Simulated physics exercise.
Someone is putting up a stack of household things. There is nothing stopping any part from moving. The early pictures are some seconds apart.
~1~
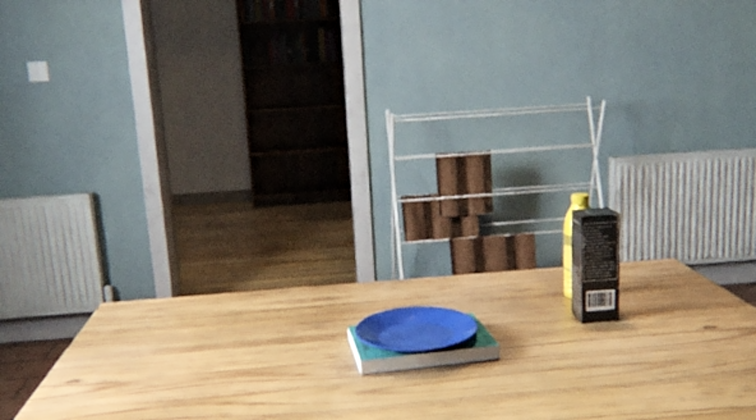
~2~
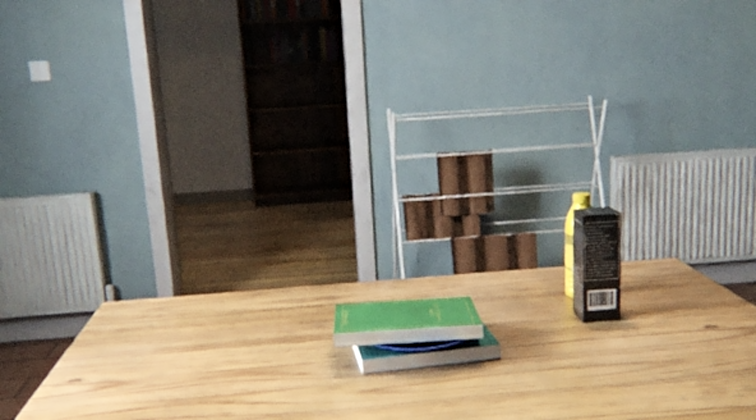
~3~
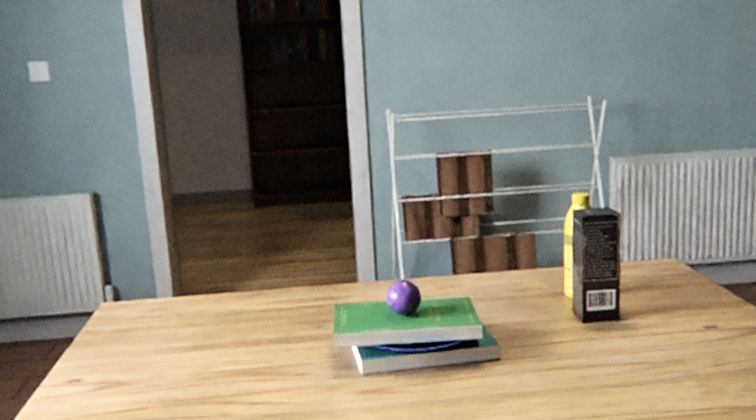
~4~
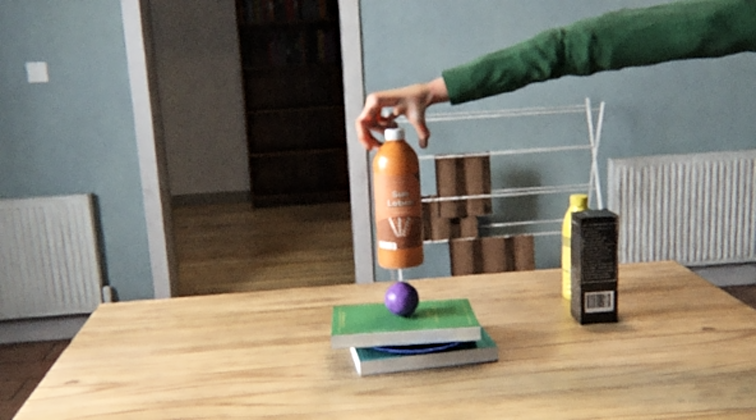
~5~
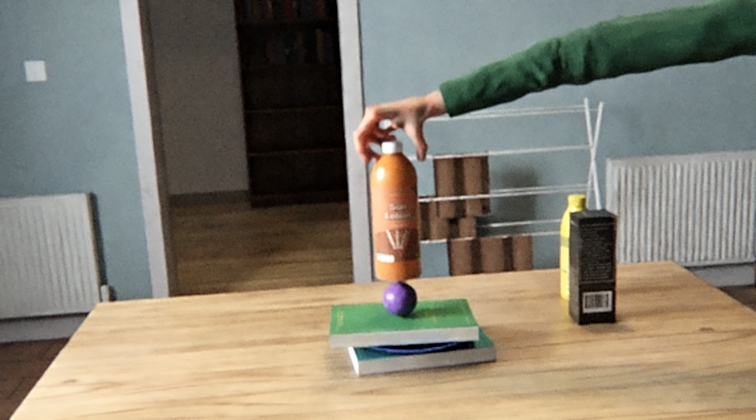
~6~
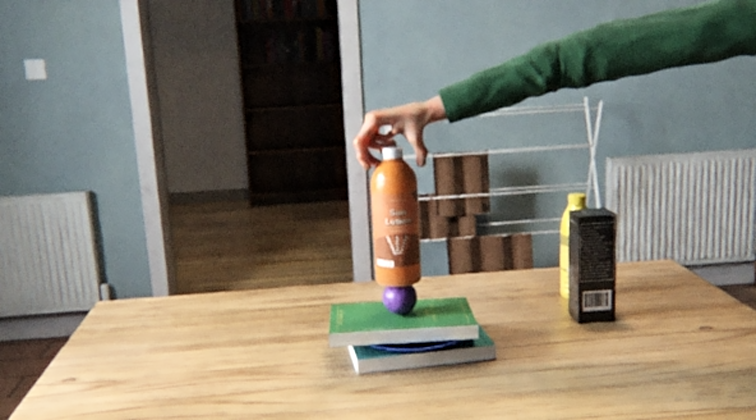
On a wooden table in a blue-walled room, a blue plate sits on a book, near a black carton and a yellow bottle. A green book appears on the plate, then a purple ball on top. A green-sleeved arm reaches in from the right and lowers an orange bottle onto the ball.
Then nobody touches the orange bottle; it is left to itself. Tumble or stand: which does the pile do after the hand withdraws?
The stack does not stay intact.
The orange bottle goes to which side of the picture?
Pretty clearly in the leftward direction.
Then, 0.90 s past the last view, orange bottle now fallen.
Then, 1.00 s past the last view, things are still on the move.
Finally, fallen, orange bottle; the other 6 still in place. Final places as the last picture's camera would see them, orange bottle near (236, 342). The pile loses its balance.
